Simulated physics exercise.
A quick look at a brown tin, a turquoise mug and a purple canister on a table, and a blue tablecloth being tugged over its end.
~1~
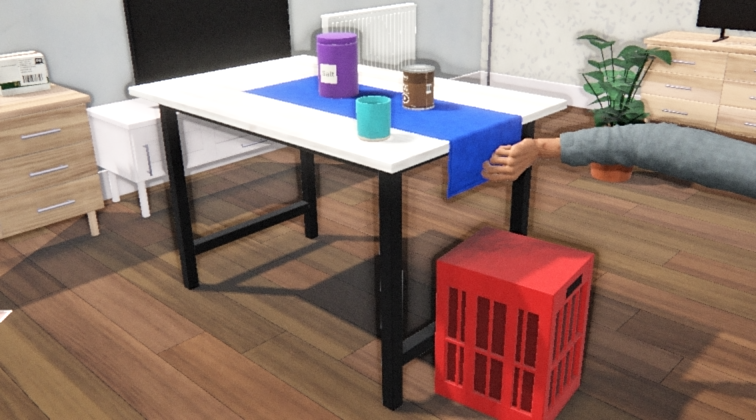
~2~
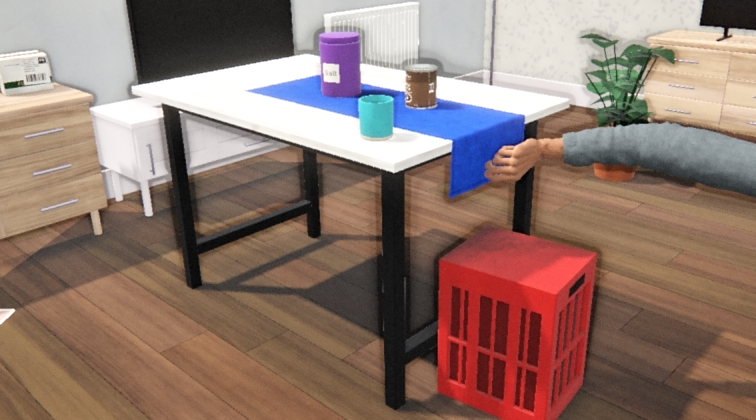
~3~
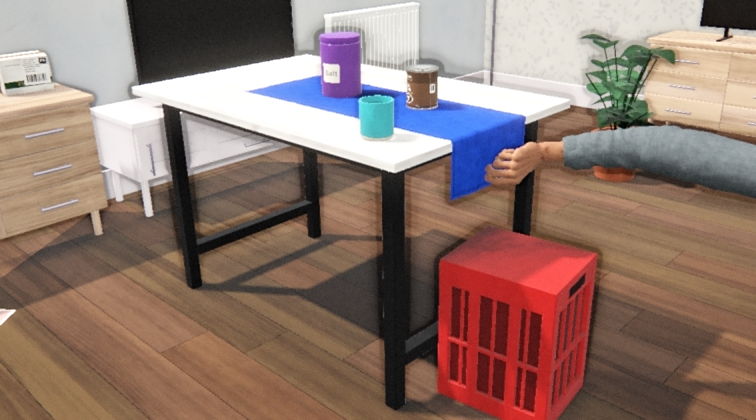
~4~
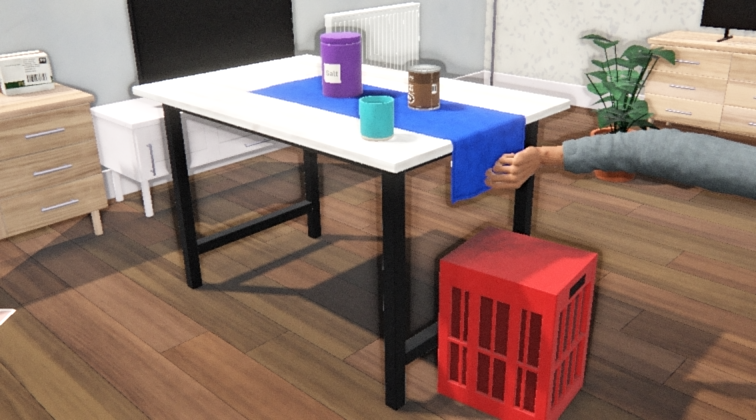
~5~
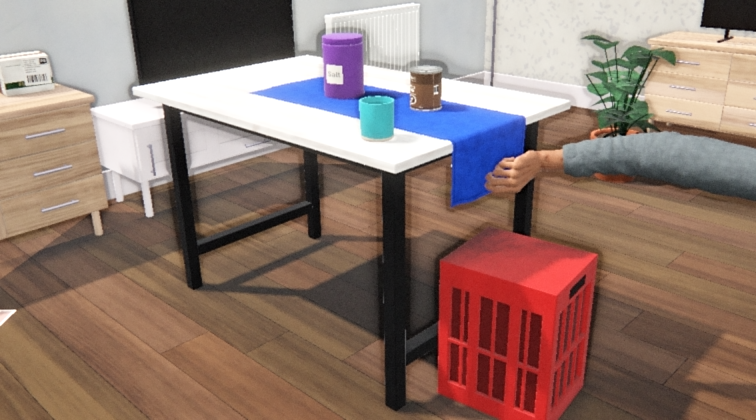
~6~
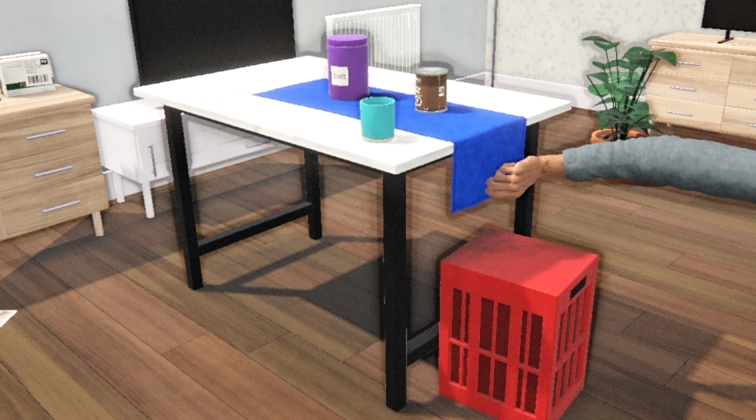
A hand tugs a blue cloth slightly down over the table's end, shifting the tin and canister.
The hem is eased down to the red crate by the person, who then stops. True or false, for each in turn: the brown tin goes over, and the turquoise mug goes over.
Answers - brown tin going over: False; turquoise mug going over: False.
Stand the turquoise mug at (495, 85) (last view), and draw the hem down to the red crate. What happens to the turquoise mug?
Result for that position: It survives the pull.
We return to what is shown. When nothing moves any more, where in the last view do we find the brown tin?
It ends up somewhere near (476, 98).
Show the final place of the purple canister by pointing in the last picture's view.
Close to (386, 74).
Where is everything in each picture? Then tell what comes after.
In the first picture, tablecloth end (447, 198); brown tin (419, 68); turquoise mug (373, 100); purple canister (337, 35); top of the crate (519, 272).
In the second picture, tablecloth end (450, 198), far hem (244, 91); turquoise mug (376, 99); turquoise mug stands beside the cloth.
In the third picture, tablecloth end (451, 200); brown tin (422, 67).
In the fourth picture, tablecloth end (452, 204), far hem (246, 92); turquoise mug (377, 100).
In the fifth picture, tablecloth end (451, 207); brown tin (426, 69).
In the sixth picture, tablecloth end (452, 214), far hem (250, 95); brown tin (432, 70); turquoise mug (378, 101); top of the crate (523, 273).
Then, 0.84 s later than the last view, hem on the crate; tin carried along near (466, 96); mug as before.
Then, 1.50 s later than the last view, hem on the crate; tin carried along near (476, 98); mug as before.
Finally, hem on the crate; tin carried along near (476, 98); mug as before. The brown tin stays on the table and the turquoise mug remains up there.
